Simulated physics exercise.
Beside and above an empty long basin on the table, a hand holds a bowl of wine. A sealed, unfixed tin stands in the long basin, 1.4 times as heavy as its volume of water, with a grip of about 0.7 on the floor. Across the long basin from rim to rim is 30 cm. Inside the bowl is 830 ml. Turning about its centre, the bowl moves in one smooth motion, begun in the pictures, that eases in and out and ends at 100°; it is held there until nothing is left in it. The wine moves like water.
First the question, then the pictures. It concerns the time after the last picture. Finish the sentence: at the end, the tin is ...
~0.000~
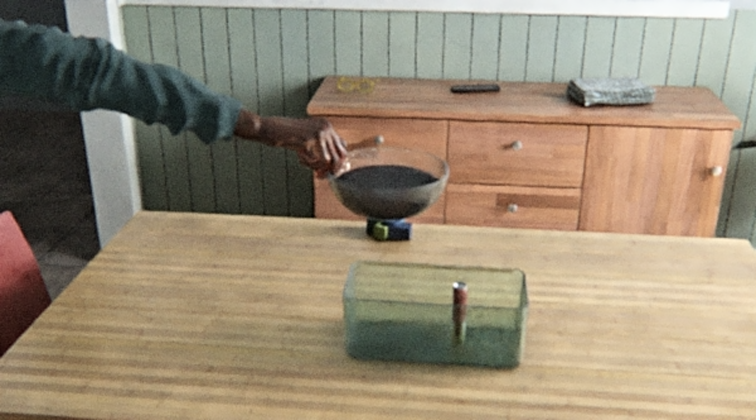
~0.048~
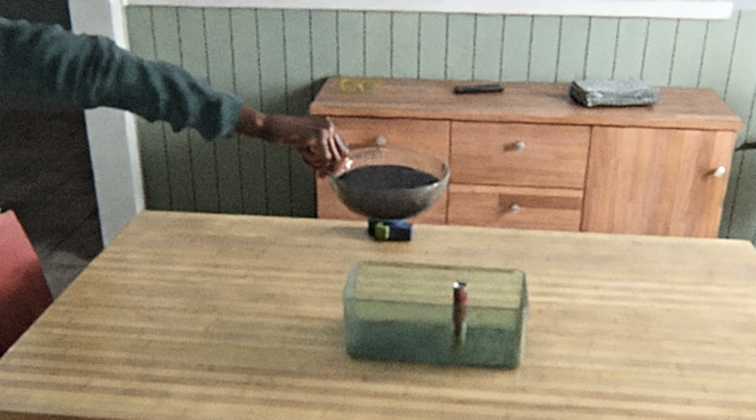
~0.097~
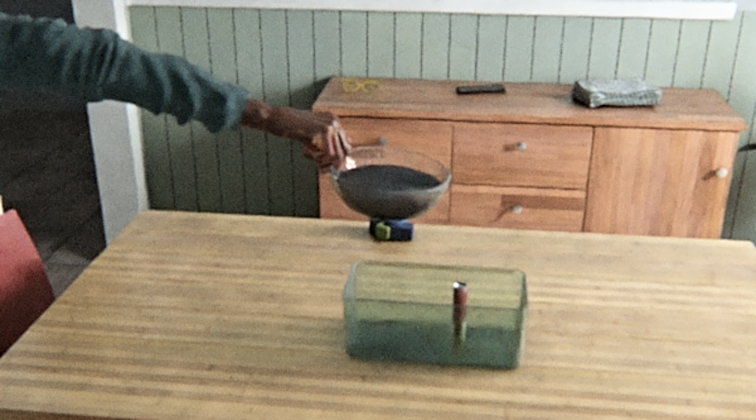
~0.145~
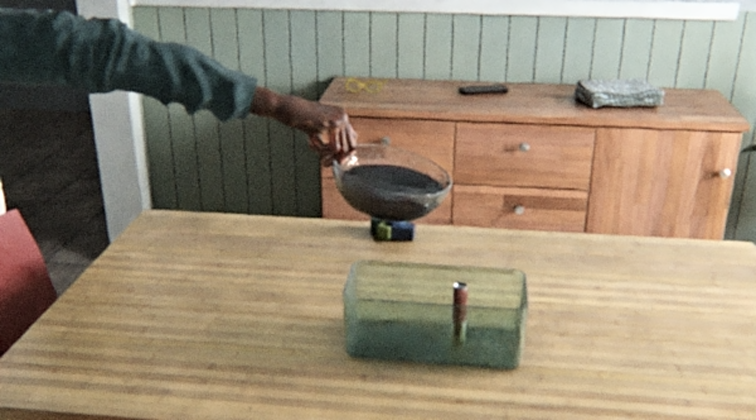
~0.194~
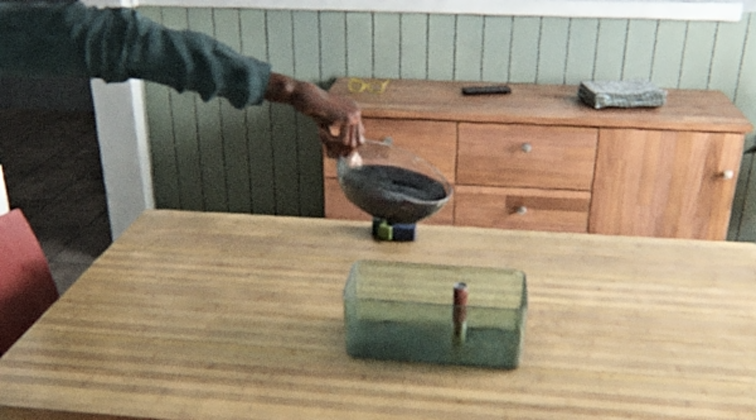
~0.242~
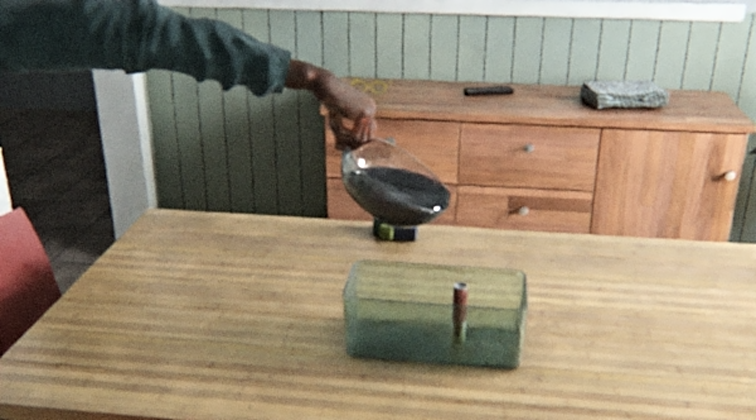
Standing on its base.
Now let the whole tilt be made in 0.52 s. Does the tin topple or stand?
With that tilt, the tin stays on its base.
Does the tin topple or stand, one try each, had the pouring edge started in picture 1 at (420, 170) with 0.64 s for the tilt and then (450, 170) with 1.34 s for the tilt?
Trial 1 - tin tips; trial 2 - tin stays standing.
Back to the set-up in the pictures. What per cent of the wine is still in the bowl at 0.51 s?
Around 9 percent.
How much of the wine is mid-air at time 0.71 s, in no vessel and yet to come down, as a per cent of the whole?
Near 18 percent.
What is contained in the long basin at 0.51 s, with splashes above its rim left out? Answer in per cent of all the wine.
Roughly 36 percent.
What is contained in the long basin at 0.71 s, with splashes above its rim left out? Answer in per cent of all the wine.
I reckon close to 78 per cent.
By 0.51 s the tilt is 90° and 9 per cent is still to pour; the tin stands where it began.
By 0.71 s the tilt is 100° and 0 per cent is still to pour; the tin stands where it began.
By 0.92 s the tilt is 100° and 0 per cent is still to pour; the tin stands where it began.
By 1.14 s the tilt is 100° and 0 per cent is still to pour; the tin stands where it began.
At rest the tin stands where it began.
